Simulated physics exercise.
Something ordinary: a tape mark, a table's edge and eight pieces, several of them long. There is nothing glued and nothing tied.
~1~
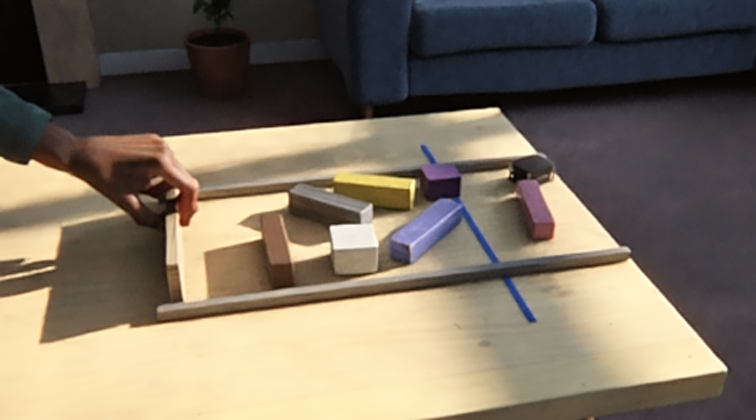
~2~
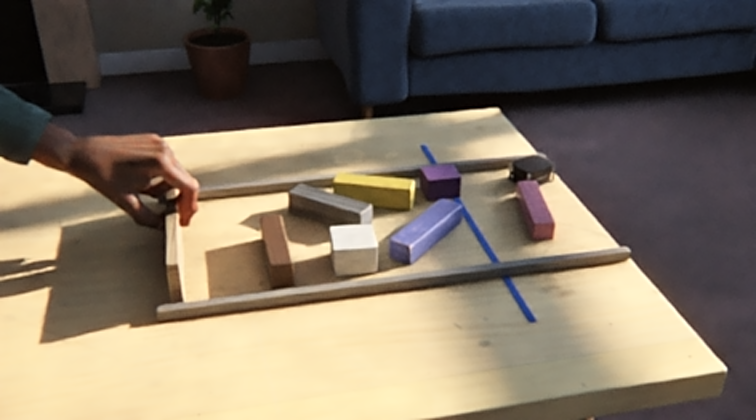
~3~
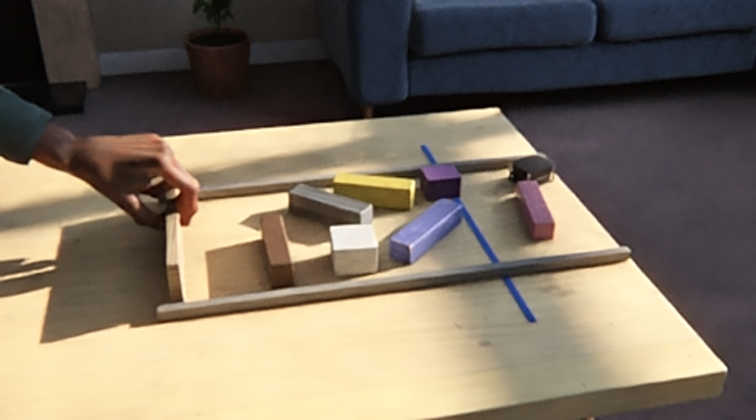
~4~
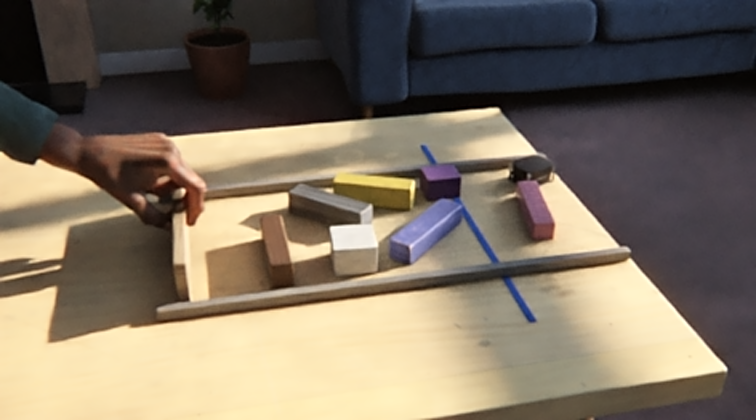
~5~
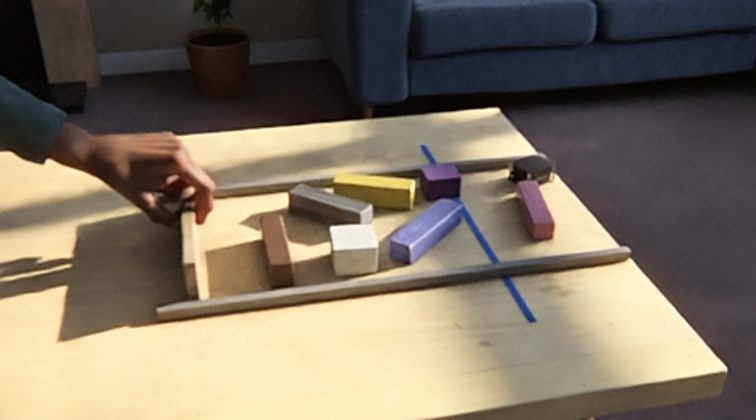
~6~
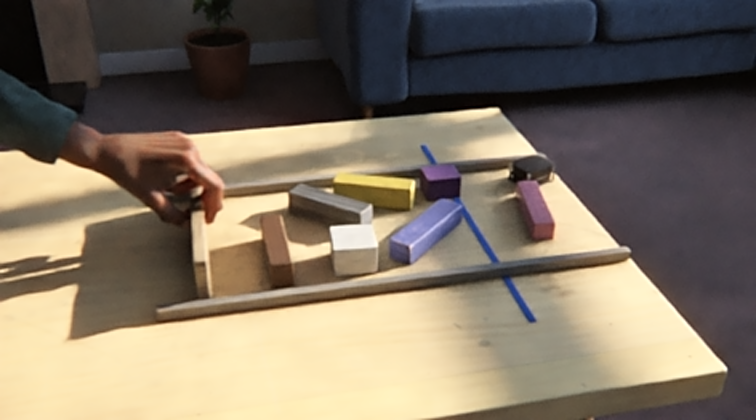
On a wooden table, a hand holding an upright board still, then sliding it right toward coloured blocks that stay motionless.
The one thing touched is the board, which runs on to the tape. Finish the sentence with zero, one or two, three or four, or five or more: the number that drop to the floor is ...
The number that drop to the floor is zero.
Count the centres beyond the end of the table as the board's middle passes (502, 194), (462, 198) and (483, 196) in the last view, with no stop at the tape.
The counts are 2, 0 and 0, in that order.
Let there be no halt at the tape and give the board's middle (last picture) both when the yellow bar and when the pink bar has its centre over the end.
The middle is at (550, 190) when it's the yellow bar, and at (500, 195) when it's the pink bar.
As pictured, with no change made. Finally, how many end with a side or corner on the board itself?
In total, 2.
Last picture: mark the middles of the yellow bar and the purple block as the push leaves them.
(485, 179), and the other (500, 169).
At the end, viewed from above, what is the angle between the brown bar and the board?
Misalignment: Close to 0°.
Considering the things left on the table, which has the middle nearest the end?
The black case is the one you want.
Soon after, none off yet; black case at rest near (532, 172); pink bar at rest near (535, 209); purple block at rest near (440, 182).
In the end, the number that fall off is zero.
